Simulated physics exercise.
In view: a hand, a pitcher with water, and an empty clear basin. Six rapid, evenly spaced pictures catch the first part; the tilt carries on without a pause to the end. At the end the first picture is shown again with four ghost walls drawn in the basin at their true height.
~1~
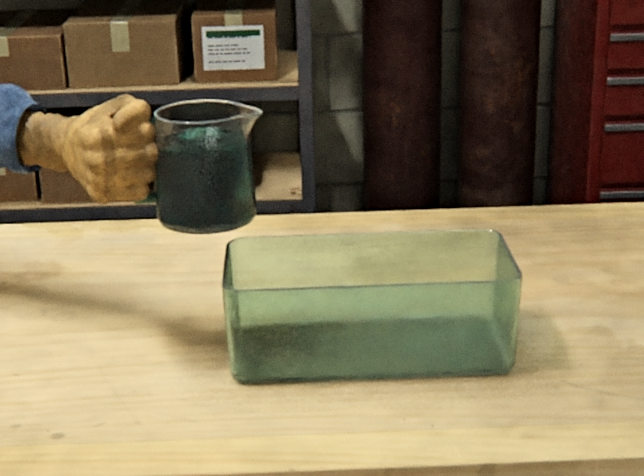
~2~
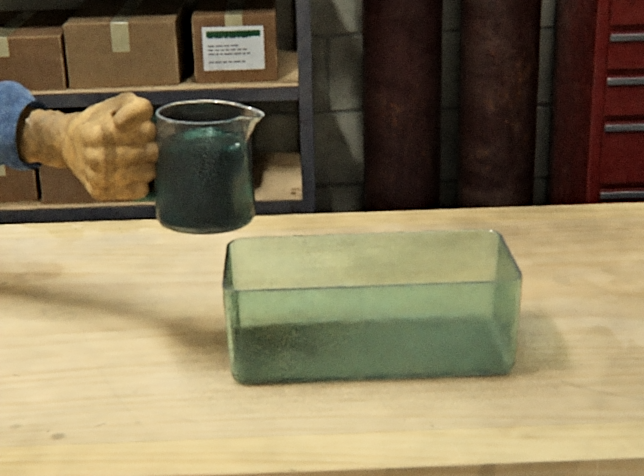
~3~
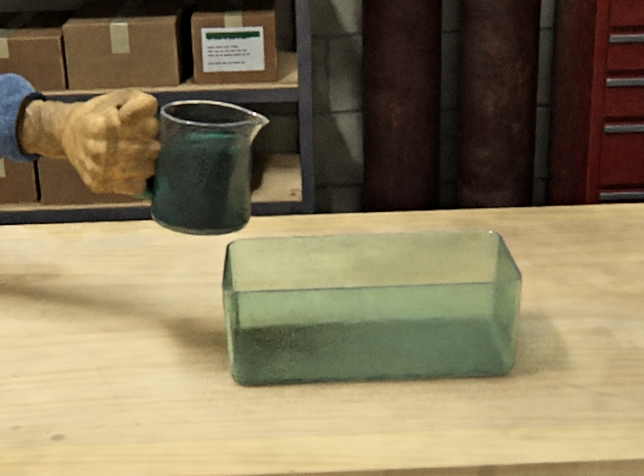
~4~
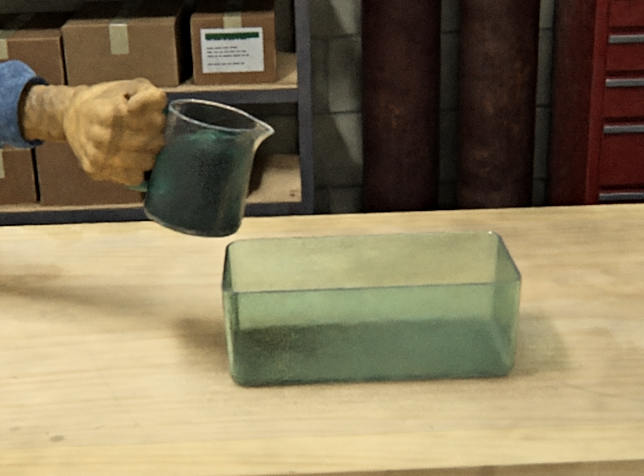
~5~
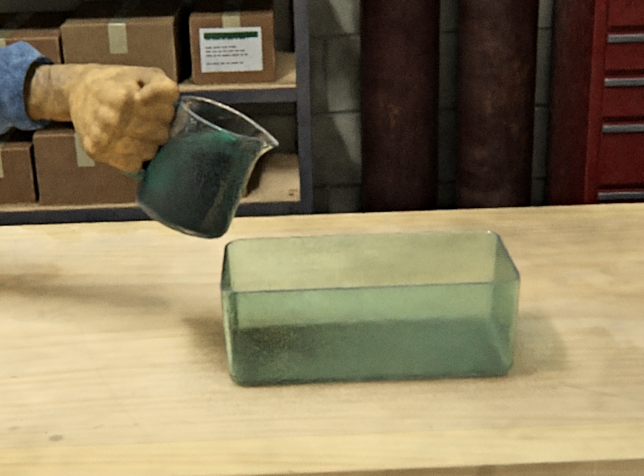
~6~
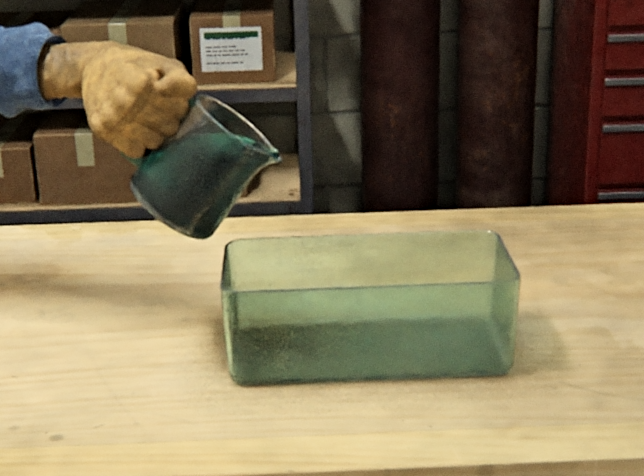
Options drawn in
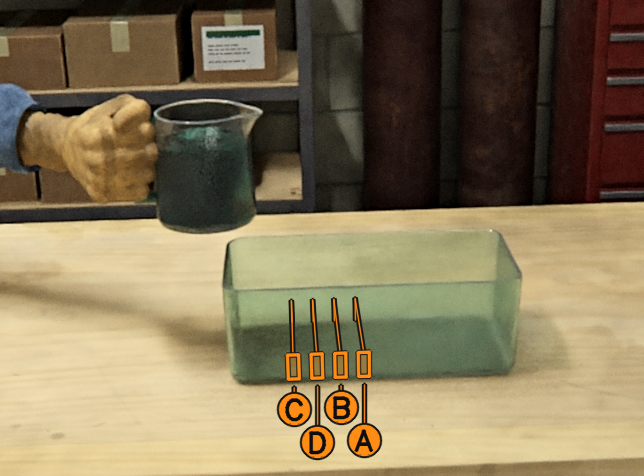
A pitcher of dark water, held upright by a gloved hand above an empty clear basin on a wooden table, began to lean and tilted steadily to the right, with nothing leaving its lip.
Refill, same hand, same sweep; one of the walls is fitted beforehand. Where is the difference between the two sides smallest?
Choose B.
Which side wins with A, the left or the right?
The left one.
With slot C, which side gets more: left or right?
The right one.
In orange, A at (364, 384); B at (341, 385); C at (294, 387); D at (317, 386).
With A, about 74 % ends left of the wall and 21 % right of it; 5 % is lost outside.
With B, about 55 % ends left of the wall and 45 % right of it.
With C, about 7 % ends left of the wall and 92 % right of it.
With D, about 22 % ends left of the wall and 78 % right of it.
